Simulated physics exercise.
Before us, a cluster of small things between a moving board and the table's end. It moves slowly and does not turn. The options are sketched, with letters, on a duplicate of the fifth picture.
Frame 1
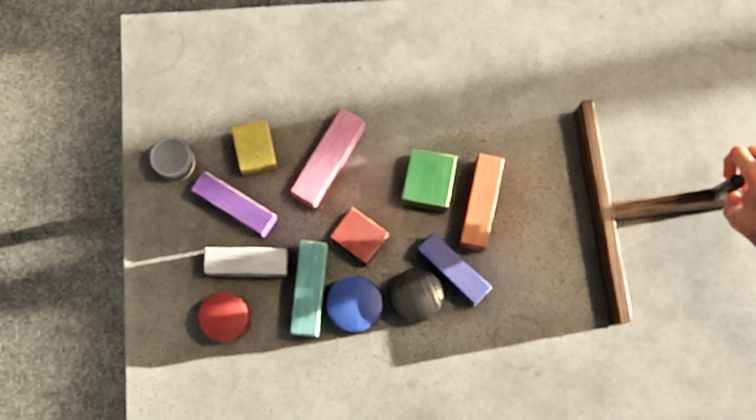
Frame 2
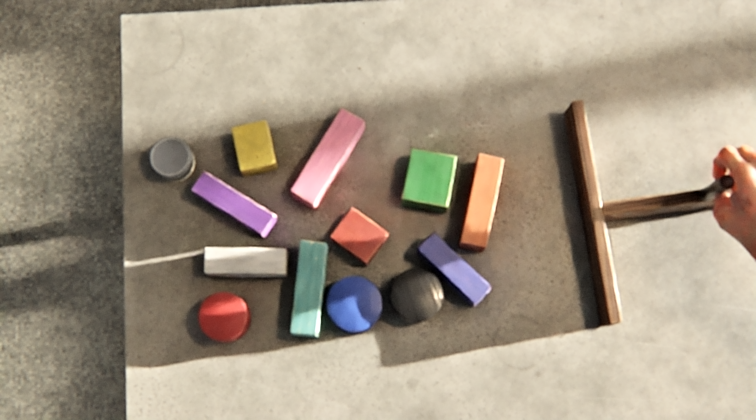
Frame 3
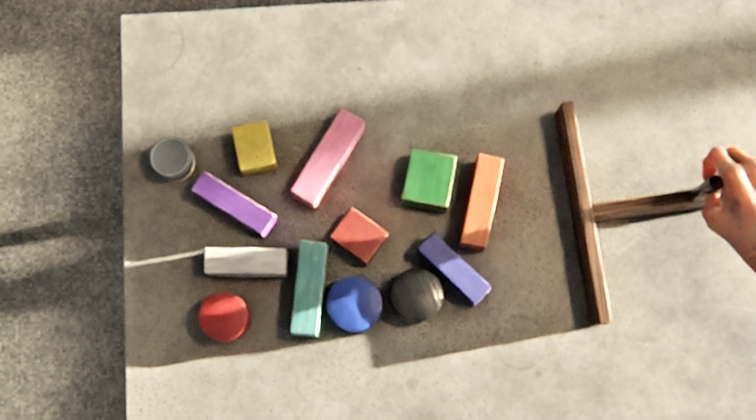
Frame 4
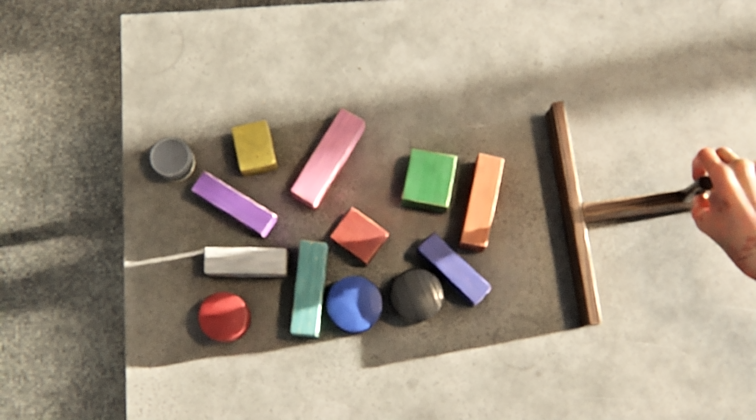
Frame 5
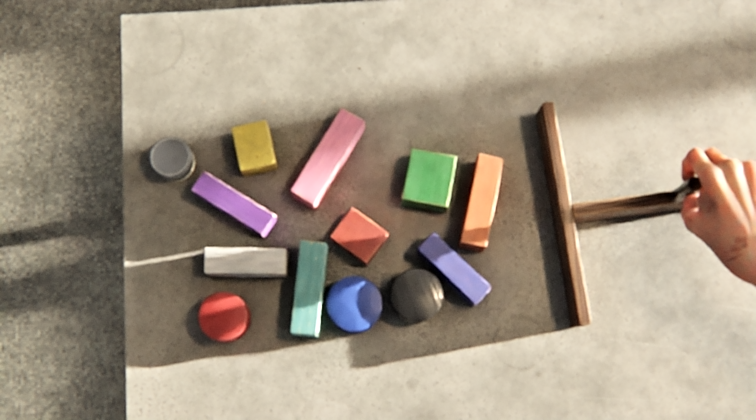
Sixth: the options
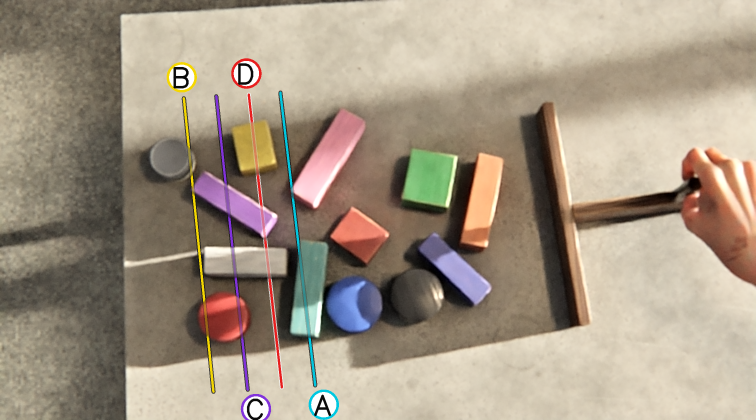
A wooden board on a handle moves slowly left toward a cluster of colourful objects.
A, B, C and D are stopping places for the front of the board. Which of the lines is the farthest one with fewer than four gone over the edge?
It can go as far as B.
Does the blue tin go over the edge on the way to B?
No.
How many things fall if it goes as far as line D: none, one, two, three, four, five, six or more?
By then, none.
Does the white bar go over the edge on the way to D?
No.
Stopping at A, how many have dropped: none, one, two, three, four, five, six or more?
The count is none.
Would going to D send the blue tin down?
No.
On the marked copy, A at (297, 235); B at (198, 241); C at (232, 239); D at (265, 237).
Following B. Soon after the start, board (434, 219); blue tin (335, 322); black tin (388, 318).
Later, board (300, 227); grey tin (160, 150); white bar (189, 260).
In the end, board (196, 233); purple bar over the edge; white bar over the edge; two fallen.
As for the rest, A is within the limit but short; C is within the limit but short; D is within the limit but short.
